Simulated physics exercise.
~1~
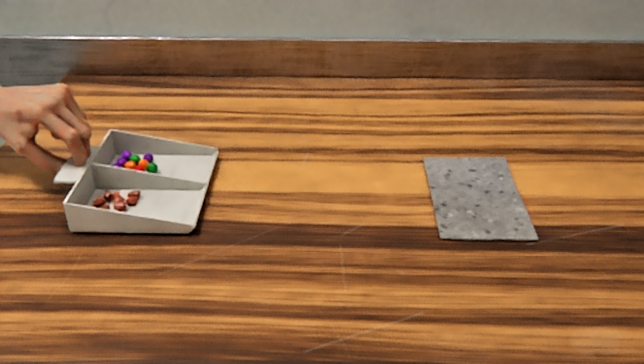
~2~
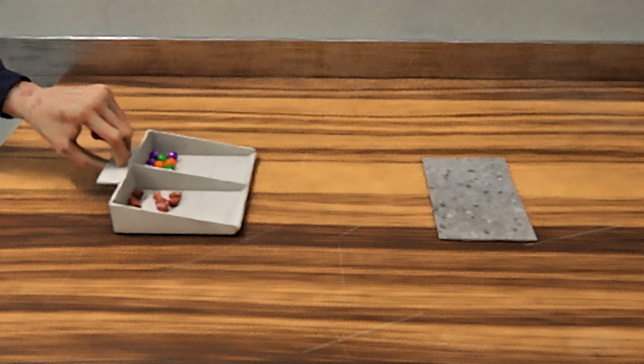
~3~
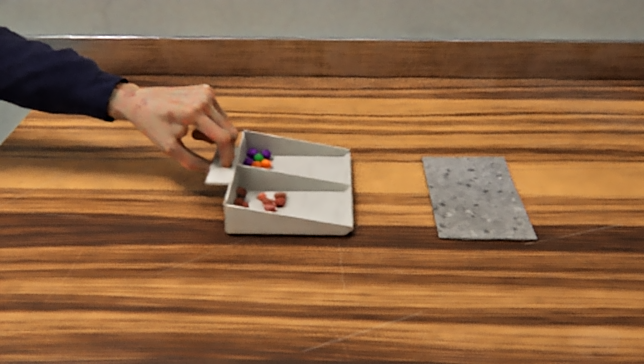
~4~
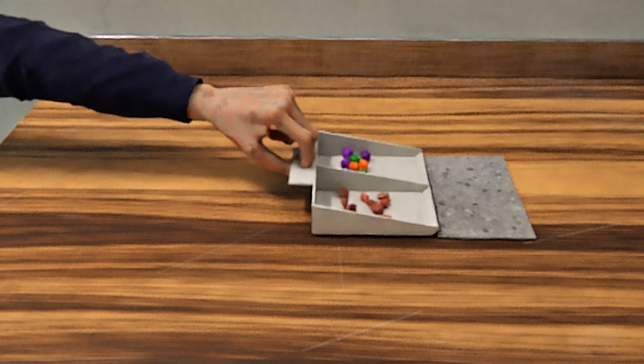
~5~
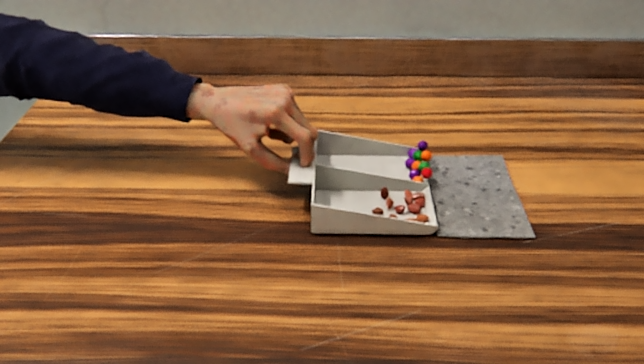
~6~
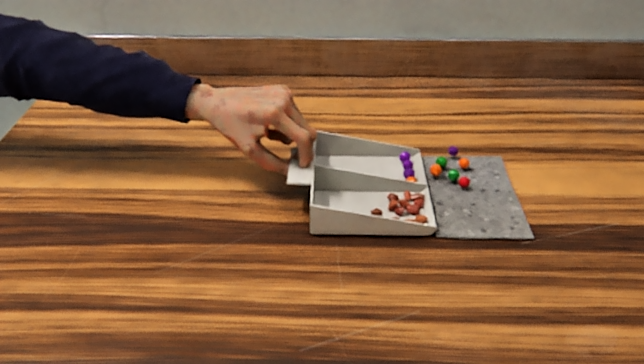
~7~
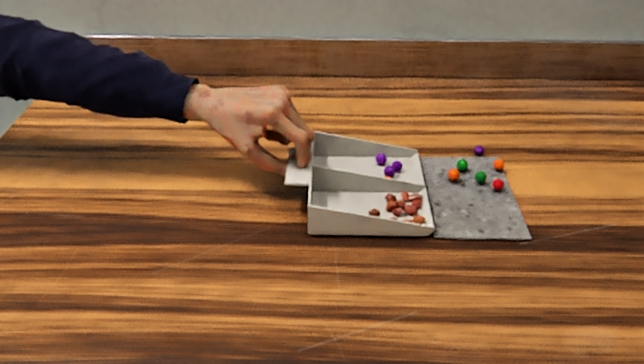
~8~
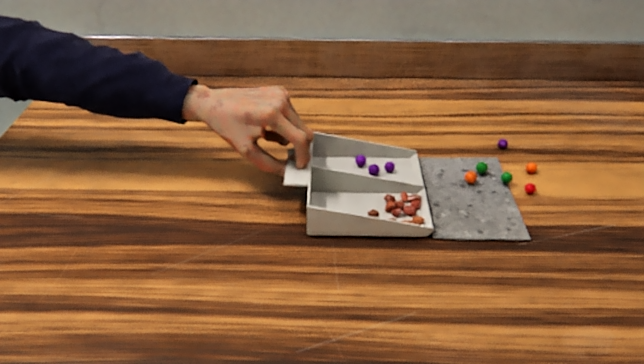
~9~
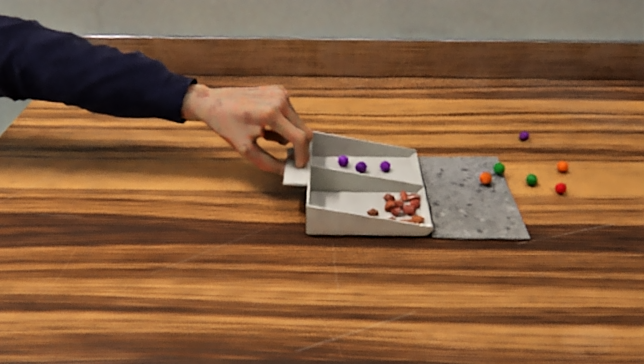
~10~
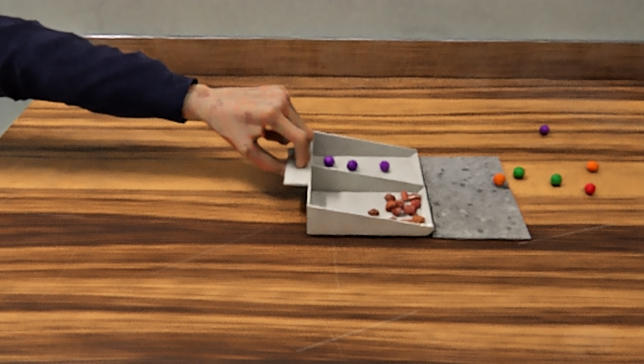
A hand slides a tray right into a slab, and most of its colourful balls roll out.
